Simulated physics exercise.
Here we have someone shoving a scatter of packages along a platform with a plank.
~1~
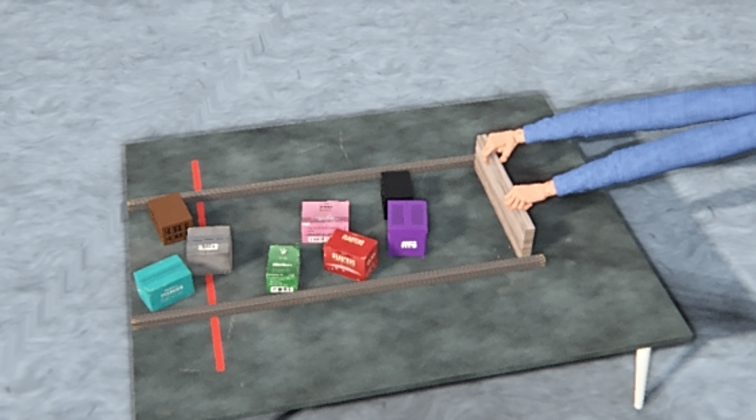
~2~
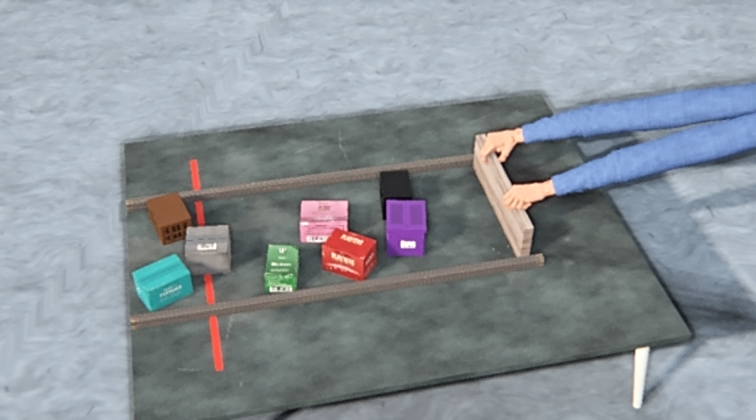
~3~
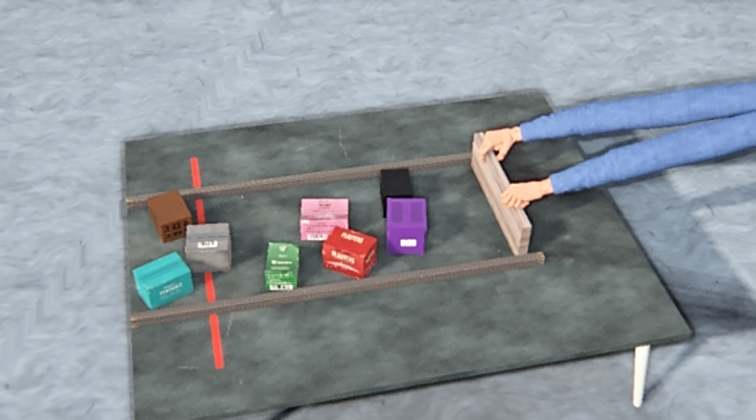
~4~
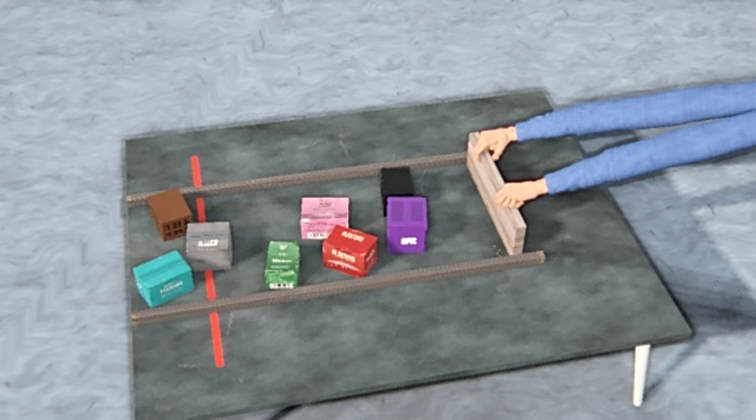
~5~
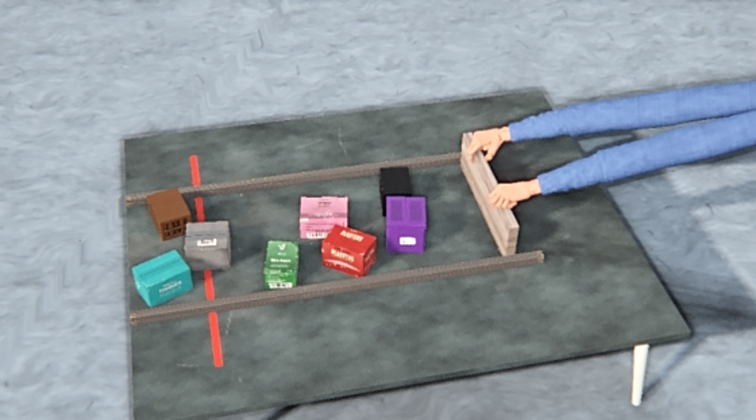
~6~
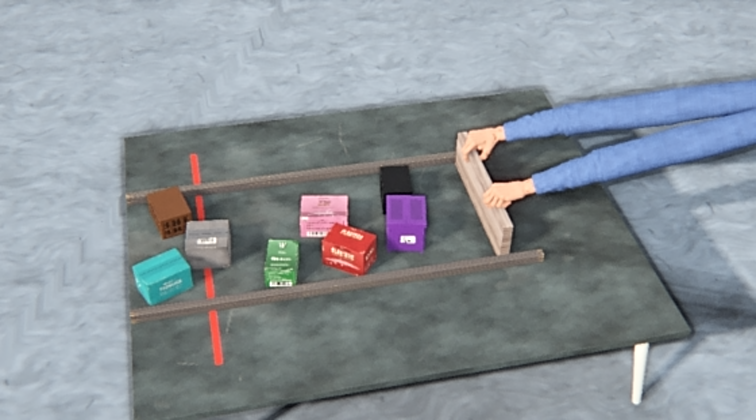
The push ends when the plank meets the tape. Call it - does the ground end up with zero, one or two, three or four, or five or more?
The ground ends up with three or four.
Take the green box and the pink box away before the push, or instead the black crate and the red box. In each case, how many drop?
Counts - first: 1, second: 1.
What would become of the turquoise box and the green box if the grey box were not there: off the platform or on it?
The turquoise box? It winds up down. The green box? It winds up down.
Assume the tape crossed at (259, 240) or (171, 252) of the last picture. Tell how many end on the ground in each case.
First 0, second 6.
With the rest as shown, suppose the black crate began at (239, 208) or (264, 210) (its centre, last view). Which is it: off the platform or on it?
Well, in both cases in turn, the black crate stays where it is and then stays where it is.
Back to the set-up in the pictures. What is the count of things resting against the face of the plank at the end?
2 touch it.
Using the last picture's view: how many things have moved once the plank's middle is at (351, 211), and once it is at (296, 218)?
By then 5, and 6.
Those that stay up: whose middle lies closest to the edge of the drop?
Brown crate - nearest.
A little later, none off yet; turquoise box at rest near (163, 277); brown crate at rest near (170, 213); grey box at rest near (209, 244).
Next, none off yet; turquoise box shifted about its own width near (134, 281); brown crate shifted a little near (159, 211); grey box shifted about its own width near (147, 248).
When it is over, the number that fall off is three or four; down, green box, grey box and turquoise box.
